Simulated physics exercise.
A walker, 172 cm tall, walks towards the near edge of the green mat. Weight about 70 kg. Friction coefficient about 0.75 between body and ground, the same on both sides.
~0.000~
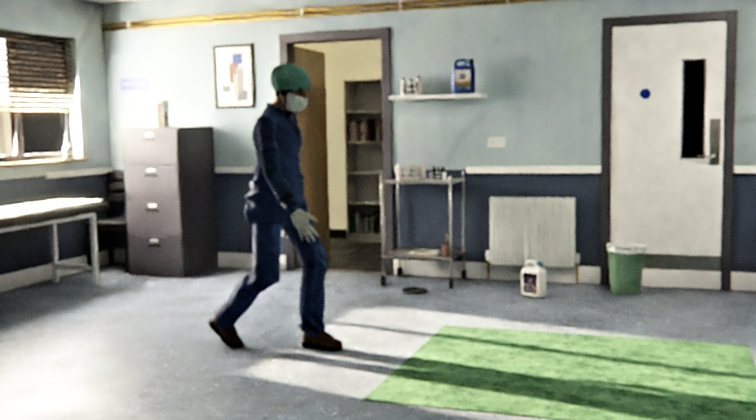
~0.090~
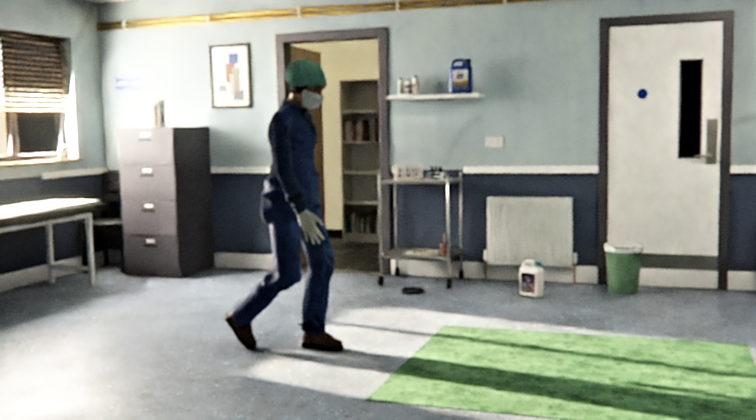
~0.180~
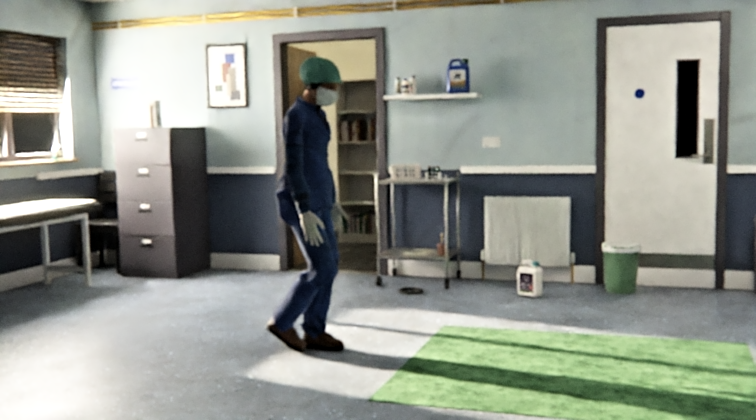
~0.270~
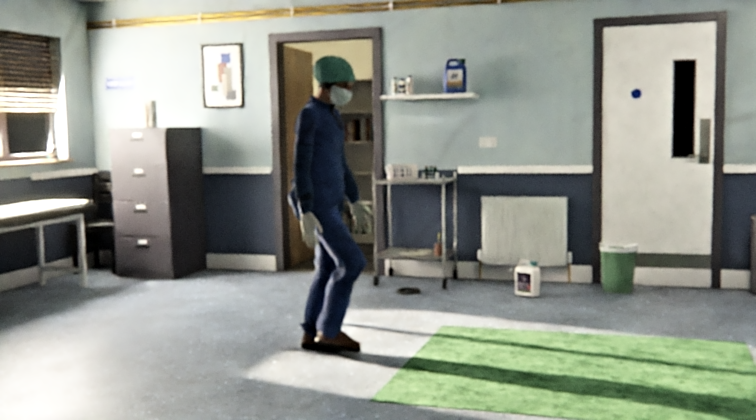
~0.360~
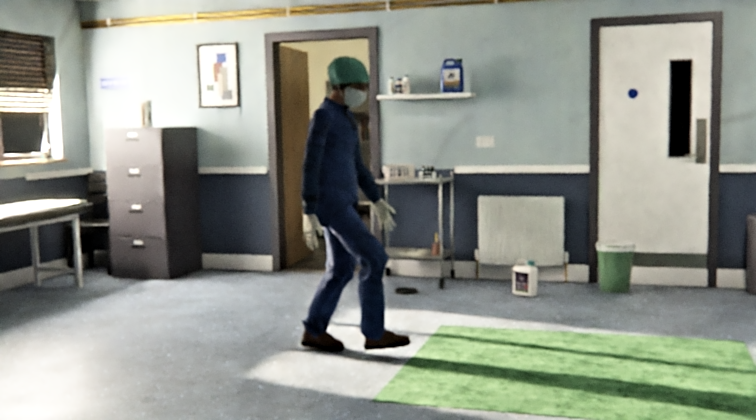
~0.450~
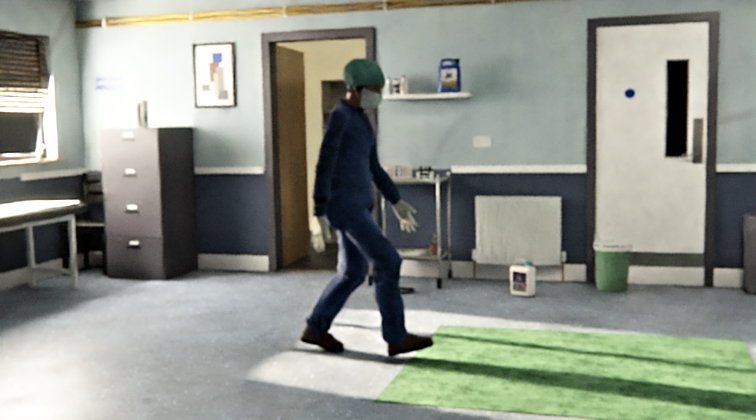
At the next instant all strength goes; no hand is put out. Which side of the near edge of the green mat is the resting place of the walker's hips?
The walker's hips get past the near edge of the green mat.
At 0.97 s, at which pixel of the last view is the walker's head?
At about (492, 261).
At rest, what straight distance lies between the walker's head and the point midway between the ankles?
Some 100 cm apart.
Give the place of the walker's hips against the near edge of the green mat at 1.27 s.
Some 25 cm past it.
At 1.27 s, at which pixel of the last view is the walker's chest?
Around (506, 310).
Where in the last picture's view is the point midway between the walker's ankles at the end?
At about (379, 351).
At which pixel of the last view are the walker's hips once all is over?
At about (445, 345).
After 0.72 s the walker's hips are 15 cm short of the near edge of the green mat, near (383, 248) in the last picture's view; the walker's head 0 cm short of the near edge of the green mat.
After 0.97 s the walker's hips are 0 cm short of the near edge of the green mat, near (409, 287) in the last picture's view.
After 1.27 s the walker's hips are 24 cm past the near edge of the green mat, near (444, 307) in the last picture's view.
Final state at 2.2 s, walker's hips cross the near edge of the green mat; walker's head crosses the near edge of the green mat; walker's chest crosses the near edge of the green mat.
